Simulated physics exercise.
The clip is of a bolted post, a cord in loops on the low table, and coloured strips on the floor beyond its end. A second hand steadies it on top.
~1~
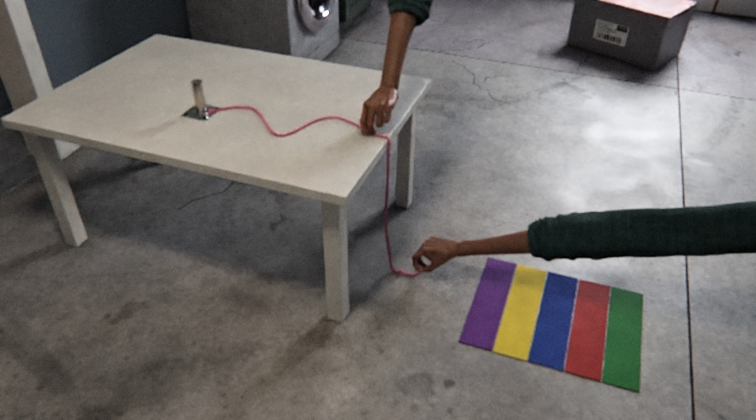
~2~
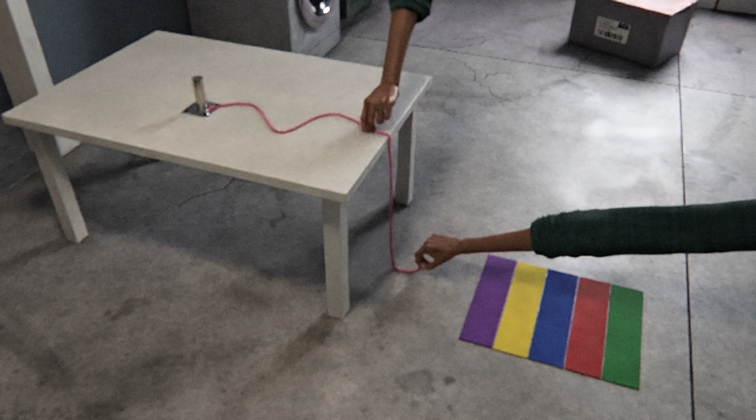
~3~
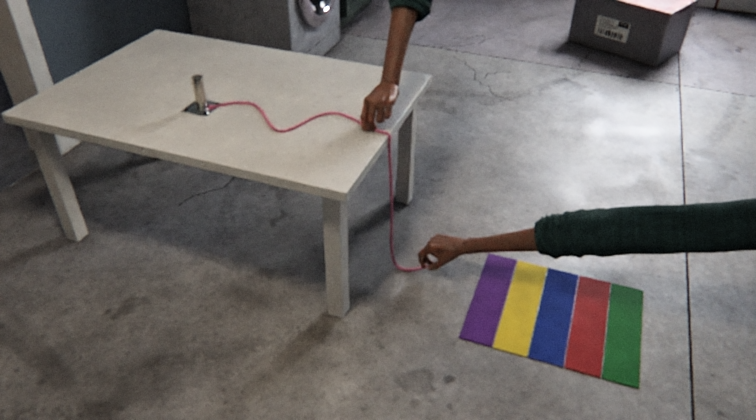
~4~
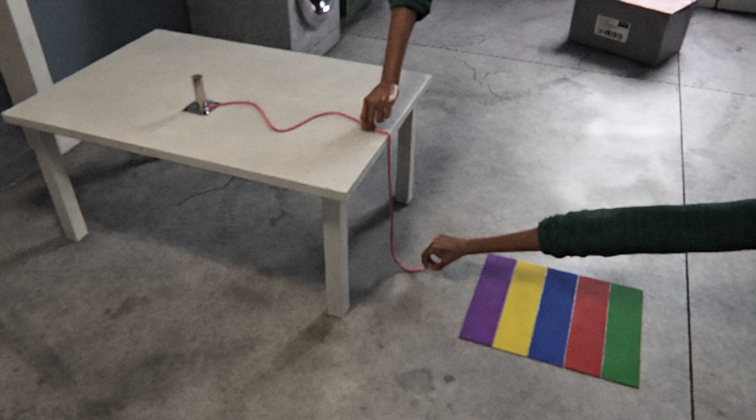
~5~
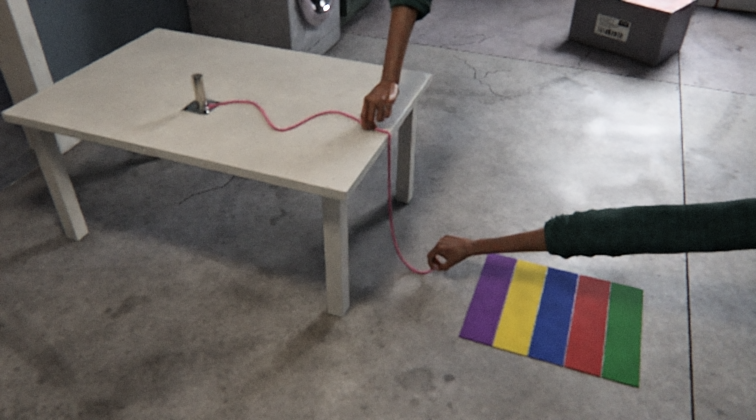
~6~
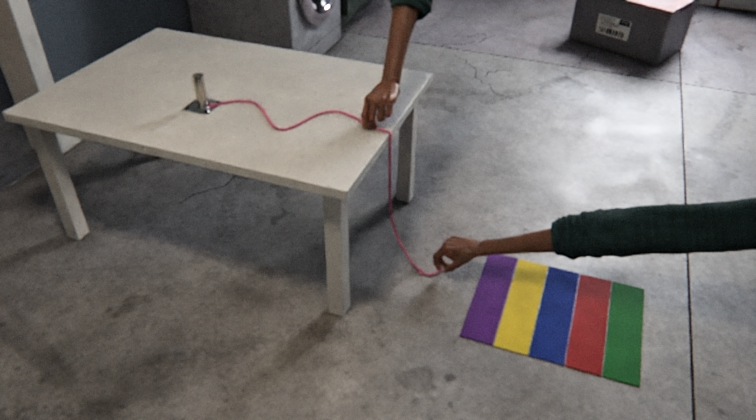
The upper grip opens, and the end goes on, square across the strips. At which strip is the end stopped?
Over red.
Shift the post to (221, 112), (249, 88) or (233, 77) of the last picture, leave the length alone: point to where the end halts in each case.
Try by try, around (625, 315), (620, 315) and (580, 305).
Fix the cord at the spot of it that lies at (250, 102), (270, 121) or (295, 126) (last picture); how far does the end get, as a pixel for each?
The places are (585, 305), (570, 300) and (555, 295).
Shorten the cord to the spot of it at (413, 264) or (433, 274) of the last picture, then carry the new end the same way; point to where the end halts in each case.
Try by try, around (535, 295) and (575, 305).
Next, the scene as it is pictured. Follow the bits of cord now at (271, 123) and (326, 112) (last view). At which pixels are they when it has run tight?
The first at (299, 120), the second at (369, 131).
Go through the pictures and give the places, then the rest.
End (421, 269); purple (480, 329); yellow (514, 338); blue (549, 348); red (585, 358); green (622, 368), in the first picture.
End (423, 266); cord through (240, 104) (274, 130) (333, 114) (389, 138) (391, 197) (391, 252), in the second picture.
End (427, 266), in the third picture.
End (430, 267); cord through (240, 103) (274, 128) (333, 113) (389, 137) (391, 196) (392, 251), in the fourth picture.
End (436, 267), in the fifth picture.
End (442, 268); cord through (241, 101) (275, 127) (334, 111) (389, 136) (390, 194) (404, 250), in the sixth picture.
Soon after, end near (537, 293); over yellow.
After that, end near (573, 302); over blue.
At the stop, end near (596, 308); over red. The end stops over the red strip.
